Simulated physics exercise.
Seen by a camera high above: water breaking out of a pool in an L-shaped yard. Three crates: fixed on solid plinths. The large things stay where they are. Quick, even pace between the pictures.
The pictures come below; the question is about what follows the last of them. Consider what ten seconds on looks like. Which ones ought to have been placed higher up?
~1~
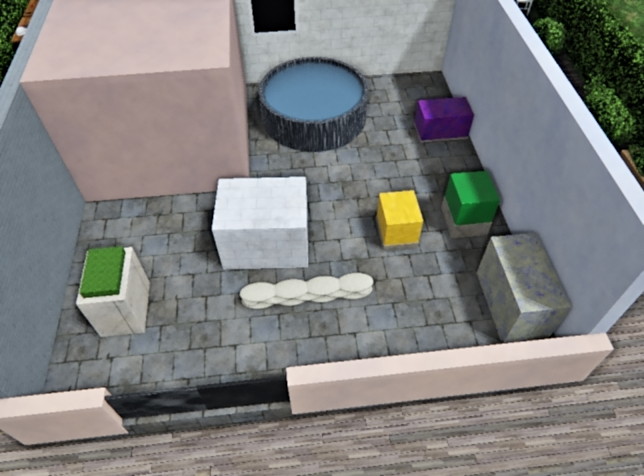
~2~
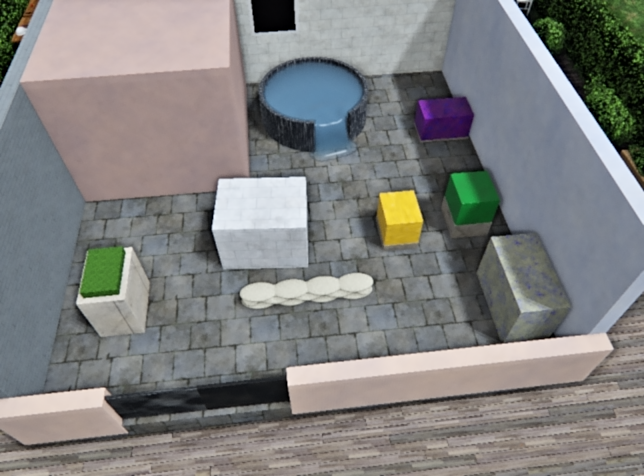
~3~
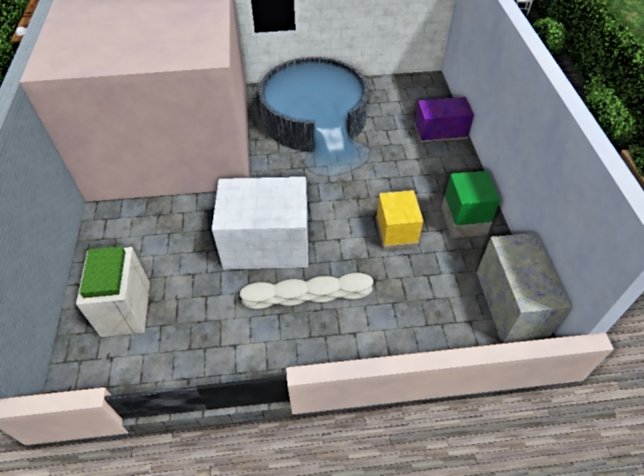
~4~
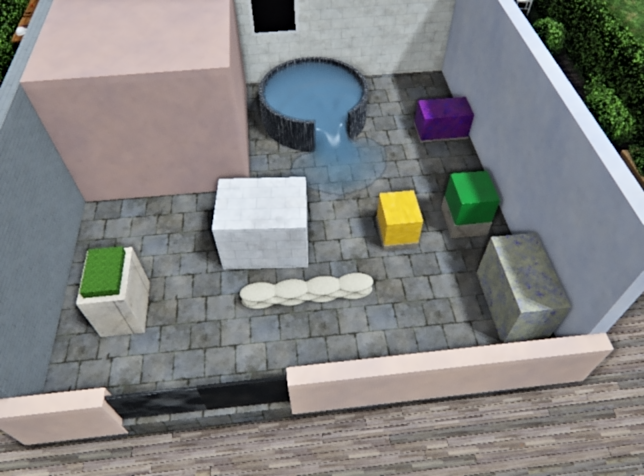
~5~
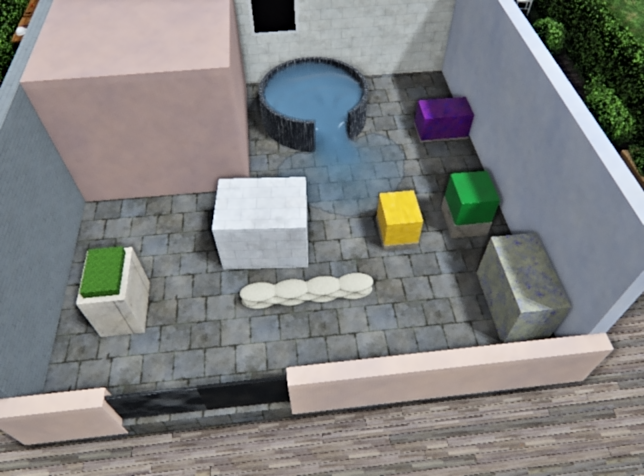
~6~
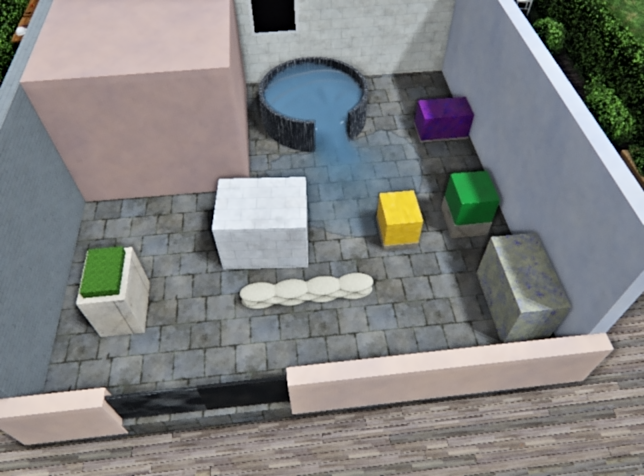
The yellow crate is reached by the water; the purple crate is reached by the water; the green crate is missed by the water.
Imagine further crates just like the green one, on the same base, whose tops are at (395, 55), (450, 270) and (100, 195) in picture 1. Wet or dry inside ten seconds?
Going through them in order, the first is not reached, the second is not reached and the third is not reached.
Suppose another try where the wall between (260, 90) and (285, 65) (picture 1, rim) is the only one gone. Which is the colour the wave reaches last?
The green crate.
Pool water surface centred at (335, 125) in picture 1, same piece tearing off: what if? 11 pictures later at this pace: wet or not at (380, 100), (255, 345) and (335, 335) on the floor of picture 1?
As listed: Not flooded, not flooded, free of water.
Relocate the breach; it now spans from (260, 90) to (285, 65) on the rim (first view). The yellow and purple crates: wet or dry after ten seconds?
The yellow crate is untouched; the purple crate is reached.
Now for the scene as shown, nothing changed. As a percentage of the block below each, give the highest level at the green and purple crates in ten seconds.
About 70 percent and about 280 percent.
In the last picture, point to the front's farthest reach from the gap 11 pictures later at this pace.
Somewhere close to (463, 371).
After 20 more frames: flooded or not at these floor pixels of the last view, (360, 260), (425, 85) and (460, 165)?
Point one sodden, point two left clear, point three sodden.
A moment on, water covers 25 % of the floor; the yellow crate water round its plinth, the purple crate water round its plinth, the green crate water round its plinth.
Next, water covers 40 % of the floor; the yellow crate water round its plinth, the purple crate water round its plinth, the green crate water round its plinth.
Then, water covers 50 % of the floor; the yellow crate water round its plinth, the purple crate water round its plinth, the green crate water round its plinth.
Later, water covers 75 % of the floor; the yellow crate water round its plinth, the purple crate water round its plinth, the green crate water round its plinth.
In the end, water covers 90 % of the floor; the yellow crate was topped, the purple crate was topped, the green crate stayed above the water.
